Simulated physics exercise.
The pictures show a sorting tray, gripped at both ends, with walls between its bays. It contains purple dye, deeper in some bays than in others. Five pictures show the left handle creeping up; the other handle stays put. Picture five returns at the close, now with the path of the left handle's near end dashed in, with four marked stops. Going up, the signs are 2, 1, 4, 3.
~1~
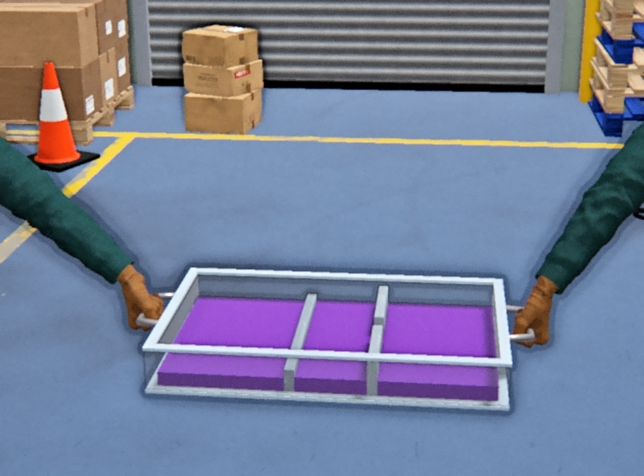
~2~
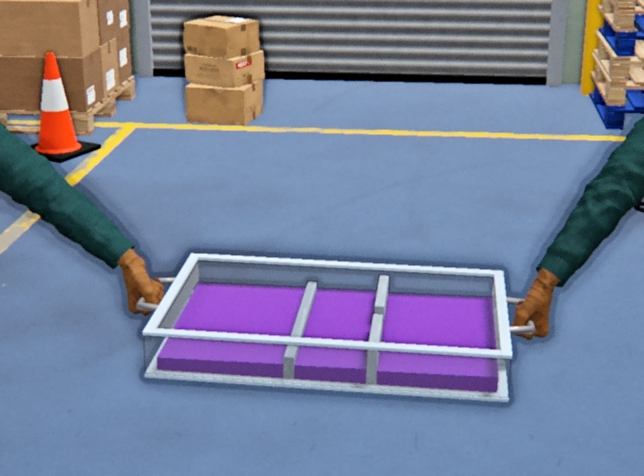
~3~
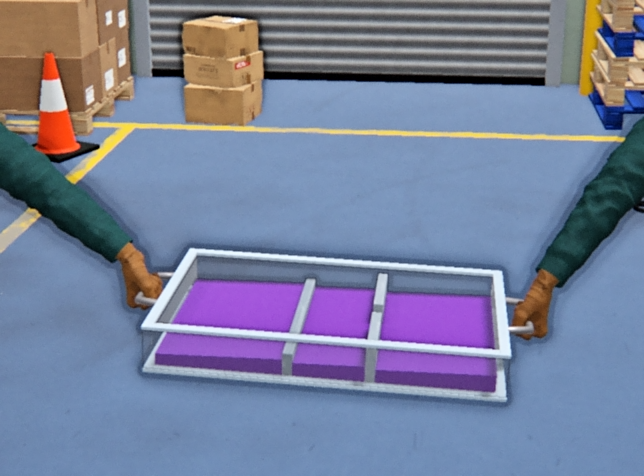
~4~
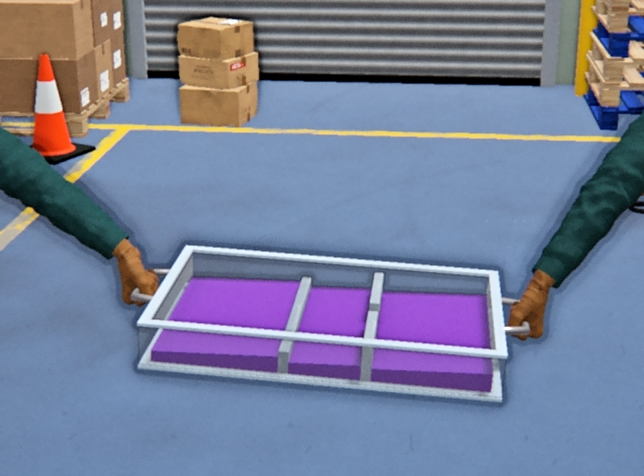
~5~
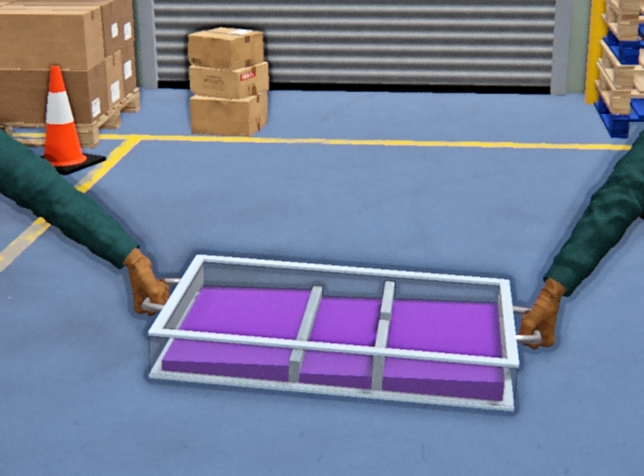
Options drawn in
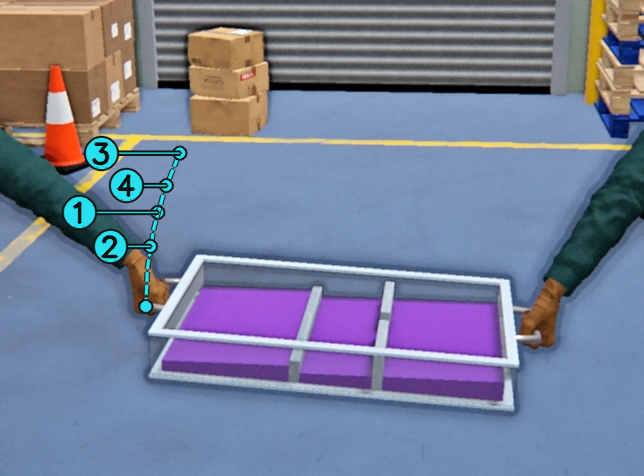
Two hands in green sleeves held a clear, white-edged tray of purple dye, split into three bays, above a blue warehouse floor and tilted it very slightly down to the right.
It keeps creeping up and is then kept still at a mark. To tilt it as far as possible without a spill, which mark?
That is mark 2.
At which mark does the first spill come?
That would be 1.
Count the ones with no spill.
One of them.
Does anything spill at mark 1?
Yes, it does.
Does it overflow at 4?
Yes, it does.
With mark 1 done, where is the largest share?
The right bay.
On the marked copy, 1 at (157, 212); 2 at (150, 246); 3 at (179, 153); 4 at (166, 185).
Choosing 1, about 16 % goes over the rim.
Choosing 2, nothing spills; the right bay holds the most.
Choosing 3, about 48 % goes over the rim.
Choosing 4, about 33 % goes over the rim.
